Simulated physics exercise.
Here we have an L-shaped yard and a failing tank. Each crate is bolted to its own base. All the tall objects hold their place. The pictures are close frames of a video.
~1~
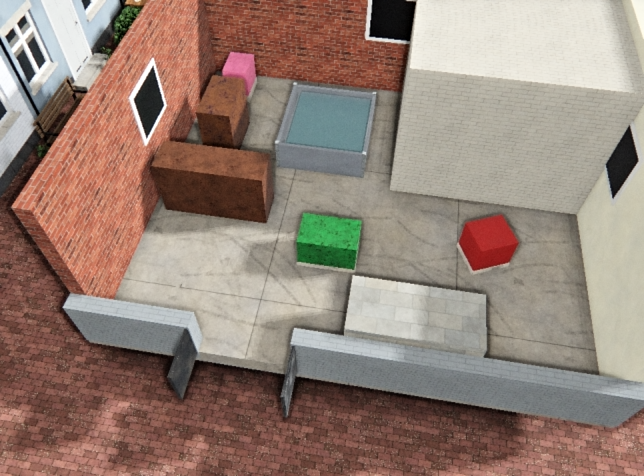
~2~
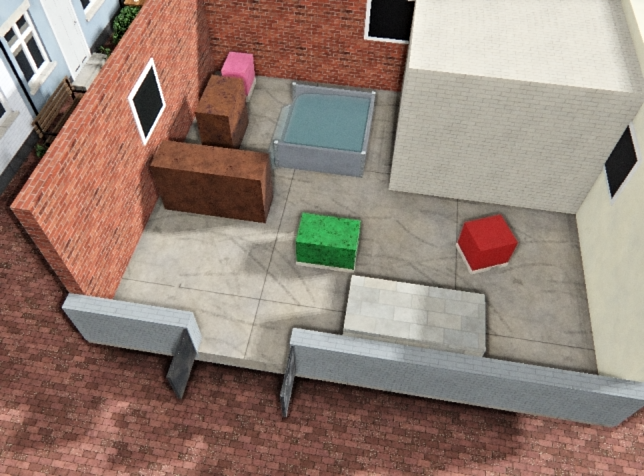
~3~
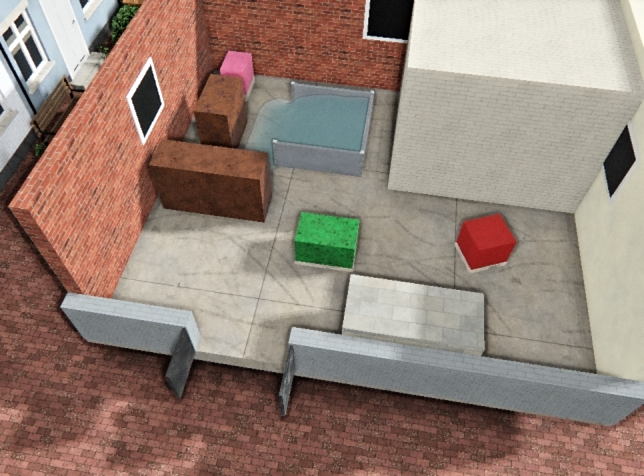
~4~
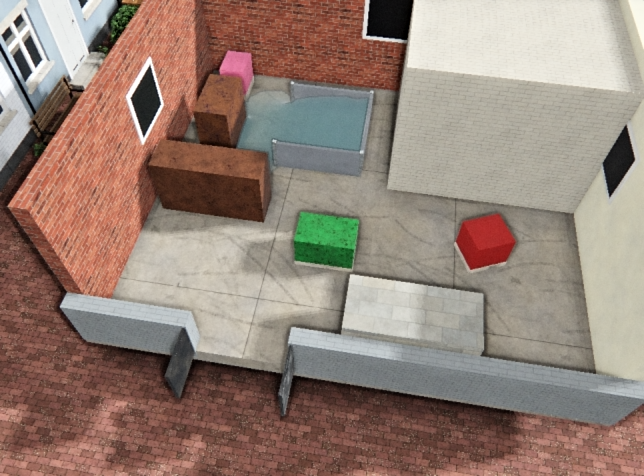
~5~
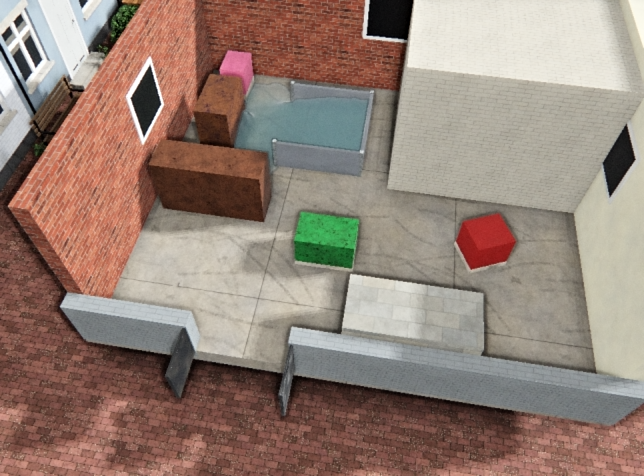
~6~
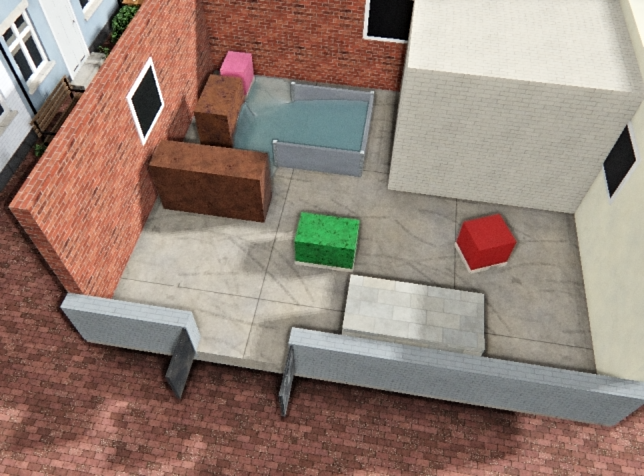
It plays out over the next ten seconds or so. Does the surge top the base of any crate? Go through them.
One by one: The red crate escapes dry; the pink crate is wetted; the green crate escapes dry.
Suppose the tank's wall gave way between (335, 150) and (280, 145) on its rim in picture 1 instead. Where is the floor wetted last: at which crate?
Last comes the pink crate.
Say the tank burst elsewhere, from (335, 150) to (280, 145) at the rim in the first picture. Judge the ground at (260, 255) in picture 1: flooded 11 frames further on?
There: Awash.
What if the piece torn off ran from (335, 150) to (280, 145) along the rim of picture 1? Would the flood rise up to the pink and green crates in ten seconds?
The pink one remains dry, the green one is soaked.
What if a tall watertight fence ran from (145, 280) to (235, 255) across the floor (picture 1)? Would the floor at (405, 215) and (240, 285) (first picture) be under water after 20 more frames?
As listed: Flooded, clear.
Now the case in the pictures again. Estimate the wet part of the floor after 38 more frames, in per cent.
I make it 55 per cent.
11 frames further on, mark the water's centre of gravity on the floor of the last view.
At about (264, 132).
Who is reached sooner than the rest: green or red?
It is the one in green.
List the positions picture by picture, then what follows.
The first frame shows still water in the water tank at (328, 121).
In the second frame, water pours out at (288, 130) and has run to a hidden place.
In the third frame, the front is at (279, 100), out from the gap at (287, 130).
In the fourth frame, the front is at a hidden place, out from the gap at (287, 130).
In the fifth frame, water pours out at (287, 130) and has run to a hidden place.
In the sixth frame, water pours out at (287, 131) and has run to a hidden place.
A moment on, water covers 15 % of the floor; the red crate not reached, the pink crate water round its plinth, the green crate not reached.
Next, water covers 30 % of the floor; the red crate not reached, the pink crate water round its plinth, the green crate not reached.
Then, water covers 40 % of the floor; the red crate not reached, the pink crate water round its plinth, the green crate water round its plinth.
Later, water covers 55 % of the floor; the red crate water round its plinth, the pink crate water round its plinth, the green crate water round its plinth.
In the end, water covers 85 % of the floor; the red crate stayed above the water, the pink crate was topped, the green crate stayed above the water.
